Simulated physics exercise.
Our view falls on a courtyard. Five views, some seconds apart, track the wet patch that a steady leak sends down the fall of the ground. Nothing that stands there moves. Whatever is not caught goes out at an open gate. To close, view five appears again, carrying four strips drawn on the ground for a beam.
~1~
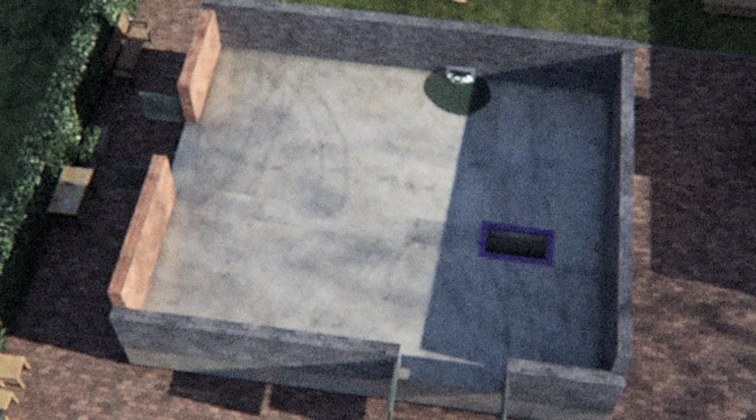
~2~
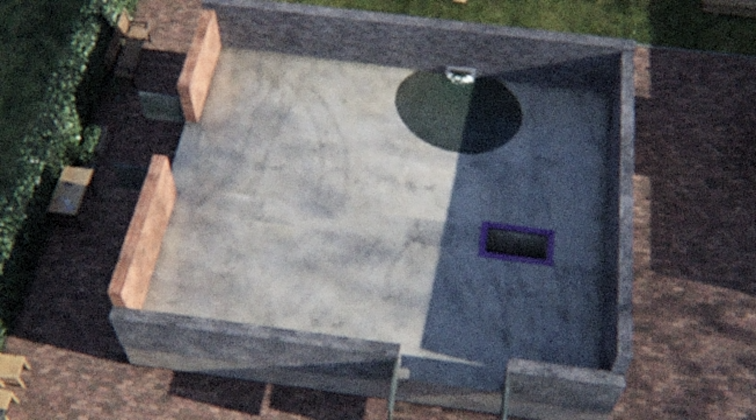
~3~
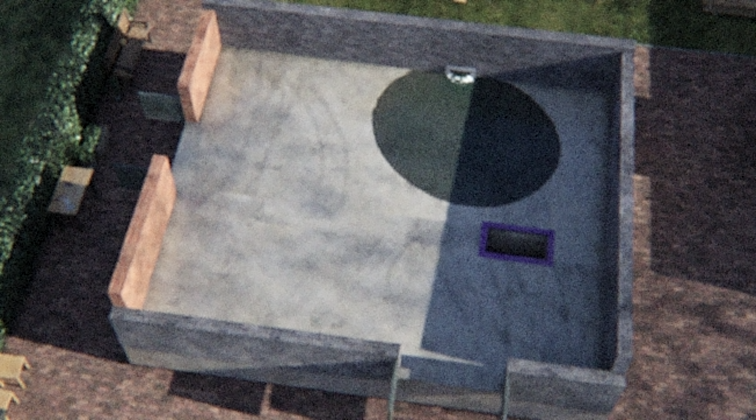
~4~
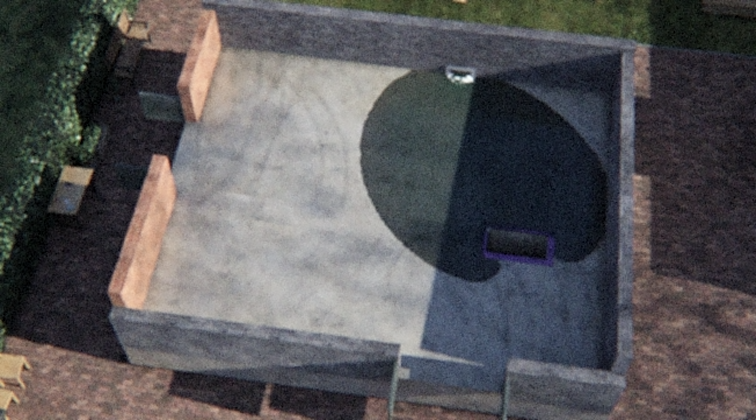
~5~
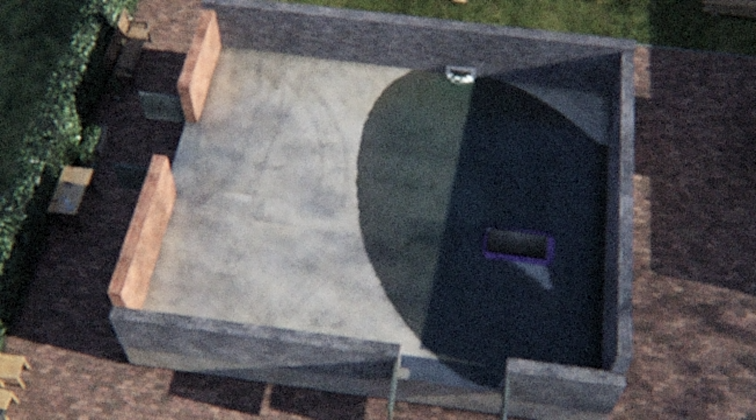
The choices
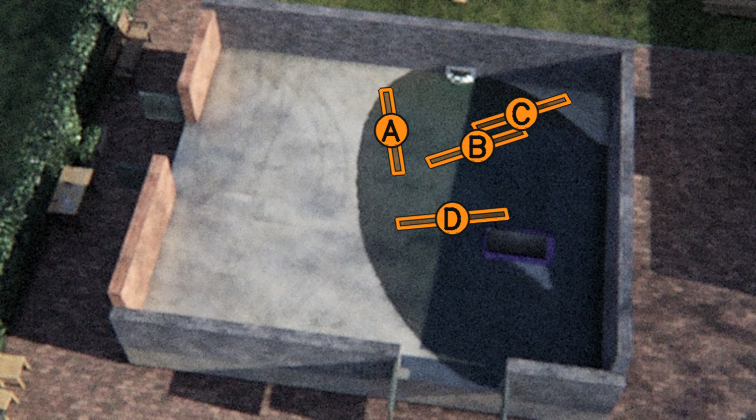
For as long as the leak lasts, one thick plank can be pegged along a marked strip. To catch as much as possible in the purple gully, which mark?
Spot A does it best.
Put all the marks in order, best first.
The order is A, C, D, B.
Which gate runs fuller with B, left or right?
The right one.
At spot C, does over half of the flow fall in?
No, it does not.
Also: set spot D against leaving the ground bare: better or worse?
Spot D is worse.
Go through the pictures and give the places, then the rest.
In the first picture, outfall at (461, 72); purple gully at (517, 244); open gate at (451, 373); open gate at (187, 157); 2 % of the ground under water, visible out to (458, 110); purple gully still dry.
In the second picture, 7 % of the ground under water, visible out to (471, 150); purple gully still dry.
In the third picture, 16 % of the ground under water, visible out to (496, 201); purple gully still dry.
In the fourth picture, 29 % of the ground under water, visible out to (588, 251); purple gully taking water.
In the fifth picture, 43 % of the ground under water, visible out to (567, 353); purple gully taking water.
In orange, A from (385, 89) to (398, 173); B from (428, 162) to (524, 131); C from (474, 127) to (567, 98); D from (397, 223) to (506, 213).
With A, about 38 % of the stream goes into the purple gully, about 61 % out by the gates.
With B, about 5 % of the stream goes into the purple gully, about 94 % out by the gates.
With C, about 21 % of the stream goes into the purple gully, about 77 % out by the gates.
With D, about 17 % of the stream goes into the purple gully, about 83 % out by the gates.
